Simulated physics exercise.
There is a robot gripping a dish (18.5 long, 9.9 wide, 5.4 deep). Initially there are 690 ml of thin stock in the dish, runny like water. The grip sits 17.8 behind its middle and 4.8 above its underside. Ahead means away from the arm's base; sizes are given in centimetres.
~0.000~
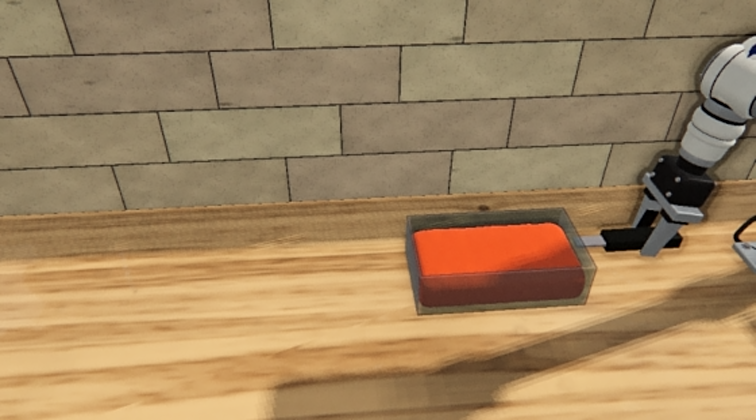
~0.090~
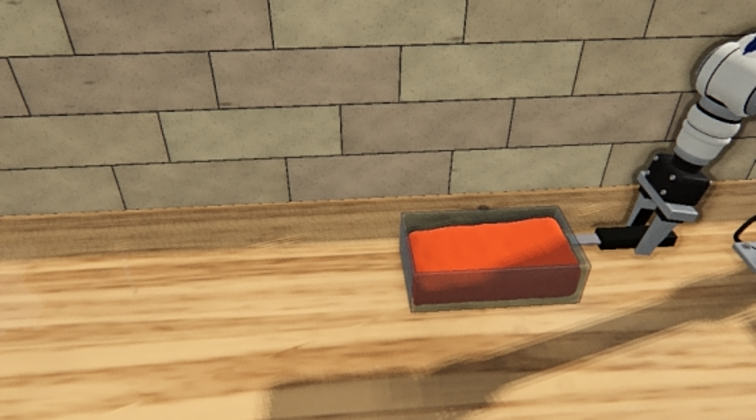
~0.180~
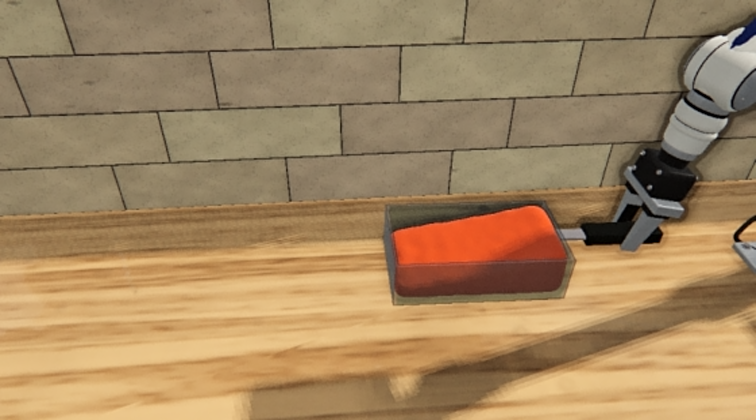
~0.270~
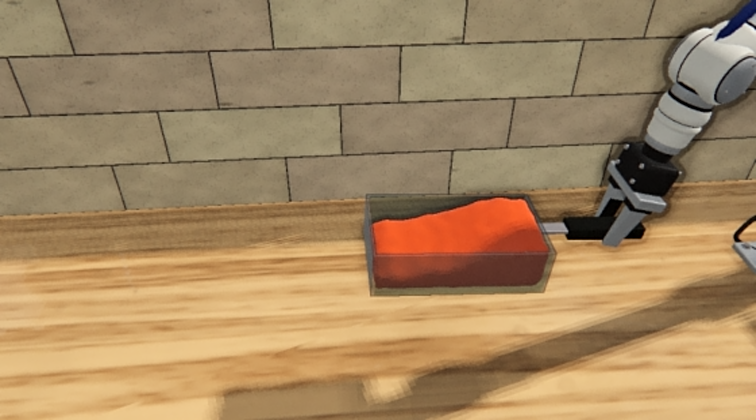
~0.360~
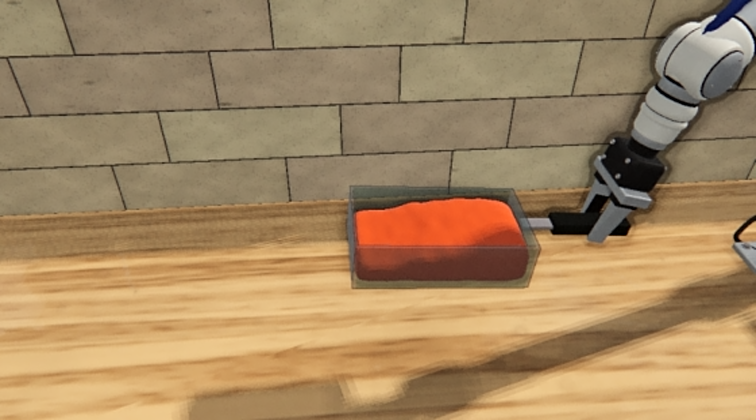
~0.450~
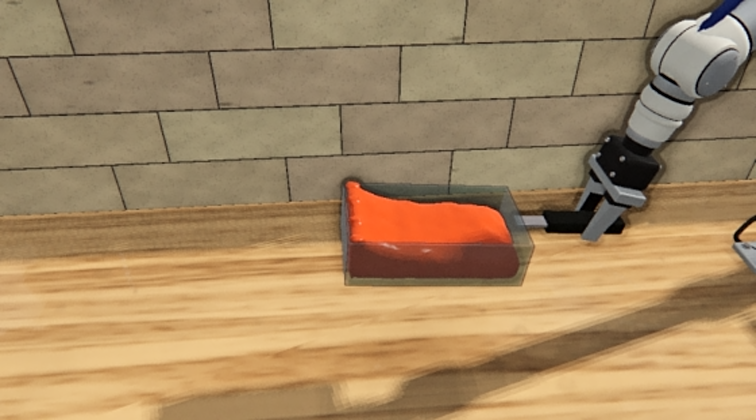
At the start, a robot arm grips a clear rectangular dish of orange-red liquid, its surface nearly level, on a wooden surface by a brick wall. The arm moves the dish a short way left, and the liquid rises toward the right, then flattens and climbs at the left end in a peak.
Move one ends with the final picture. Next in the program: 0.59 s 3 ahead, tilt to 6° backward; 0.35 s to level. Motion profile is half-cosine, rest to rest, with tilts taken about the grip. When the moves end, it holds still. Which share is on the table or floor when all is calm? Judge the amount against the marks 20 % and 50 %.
It is below 20 %.
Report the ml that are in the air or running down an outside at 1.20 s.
About 0 ml.
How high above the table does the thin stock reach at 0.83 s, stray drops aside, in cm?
Looks like it gets up to about 28 centimetres.
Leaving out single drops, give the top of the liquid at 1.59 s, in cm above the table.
I'd estimate some 24 centimetres.
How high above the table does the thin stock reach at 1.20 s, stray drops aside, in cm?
About 27 cm.
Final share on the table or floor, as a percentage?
I'd say somewhere near 10 in a hundred.
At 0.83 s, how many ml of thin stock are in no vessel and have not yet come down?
I'd say around 25 ml.
After 0.83 s, tilted 6° backward, liquid up to 29 above the table; 660 ml in the dish, 10 ml on the table or floor, 25 ml in the air or running down outside.
After 1.20 s, tilted 3° backward, liquid up to 27 above the table; 630 ml in the dish, 65 ml on the table or floor.
After 1.59 s, level, liquid up to 24 above the table; 630 ml in the dish, 65 ml on the table or floor.
After 2.39 s, level, liquid up to 24 above the table; 630 ml in the dish, 65 ml on the table or floor.
In the end, 630 ml in the dish, 65 ml on the table or floor. That is 9 % on the table or floor.
